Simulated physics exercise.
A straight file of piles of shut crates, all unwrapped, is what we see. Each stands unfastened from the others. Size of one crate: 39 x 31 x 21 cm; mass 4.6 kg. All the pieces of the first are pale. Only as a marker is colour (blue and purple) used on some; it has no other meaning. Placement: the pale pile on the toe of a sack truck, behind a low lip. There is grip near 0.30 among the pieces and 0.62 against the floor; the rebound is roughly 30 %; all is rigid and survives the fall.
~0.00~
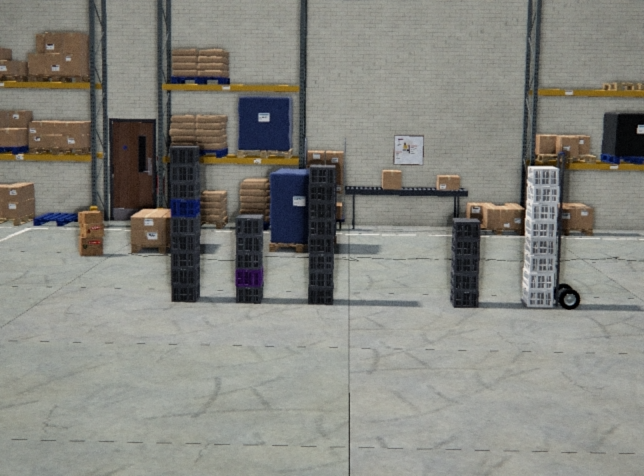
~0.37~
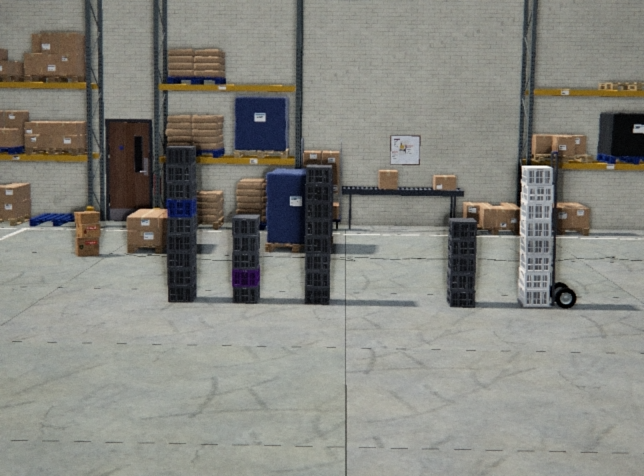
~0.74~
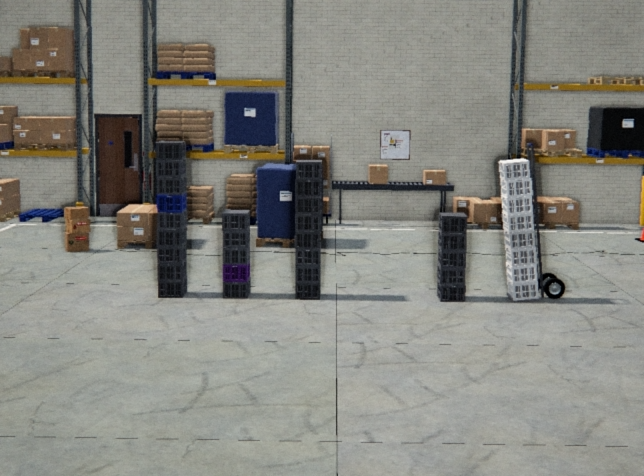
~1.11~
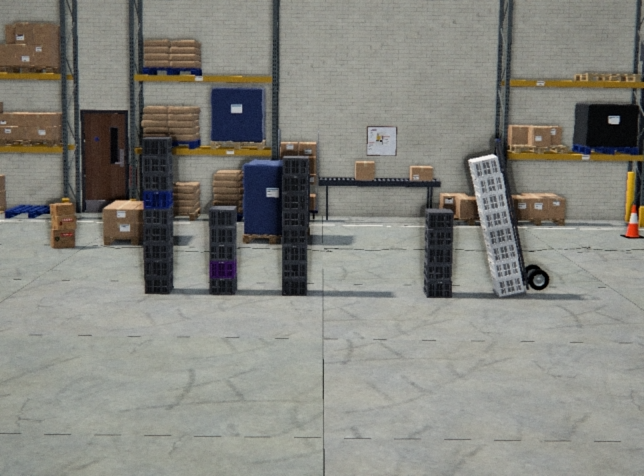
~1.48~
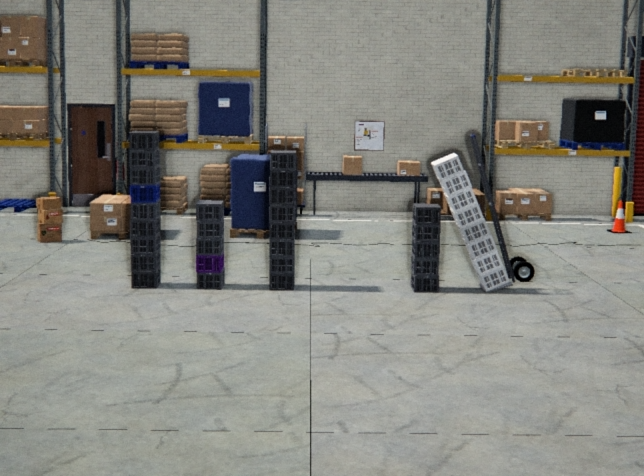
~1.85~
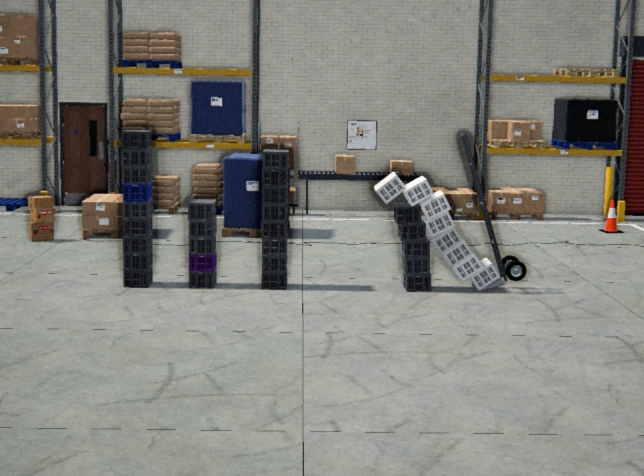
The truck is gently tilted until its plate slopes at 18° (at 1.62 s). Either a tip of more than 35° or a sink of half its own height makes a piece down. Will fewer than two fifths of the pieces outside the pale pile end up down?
Yes.
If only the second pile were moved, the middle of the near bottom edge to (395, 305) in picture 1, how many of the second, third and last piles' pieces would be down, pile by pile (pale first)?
Then, pile by pile: Second 4, third 0, last 0.
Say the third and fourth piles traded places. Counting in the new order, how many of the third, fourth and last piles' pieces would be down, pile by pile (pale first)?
Down tally in the new order: Third = 0, fourth = 0, last = 0.
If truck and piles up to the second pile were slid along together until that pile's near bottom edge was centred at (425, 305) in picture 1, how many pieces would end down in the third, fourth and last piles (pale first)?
Down per pile: Third 0, fourth 0, last 0.
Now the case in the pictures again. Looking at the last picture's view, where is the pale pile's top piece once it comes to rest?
Somewhere about (320, 286).
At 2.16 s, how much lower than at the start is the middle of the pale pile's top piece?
Roughly 120 cm.
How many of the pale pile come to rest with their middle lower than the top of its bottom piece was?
I count 6 in total.
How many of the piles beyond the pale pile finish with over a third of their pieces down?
1 altogether.
Around 2.16 s, 8 of the pale pile down; none of the 27 other crates down, 5 disturbed.
Around 2.62 s, 7 of the pale pile down; 4 of the 27 other crates down.
Finally (4.4 s), 7 of the pale pile down; 4 of the 27 other crates down; blue crate unmoved; purple crate unmoved. That is 15 per cent. Seen by the last camera, middles, blue crate near (138, 191), purple crate near (203, 260).
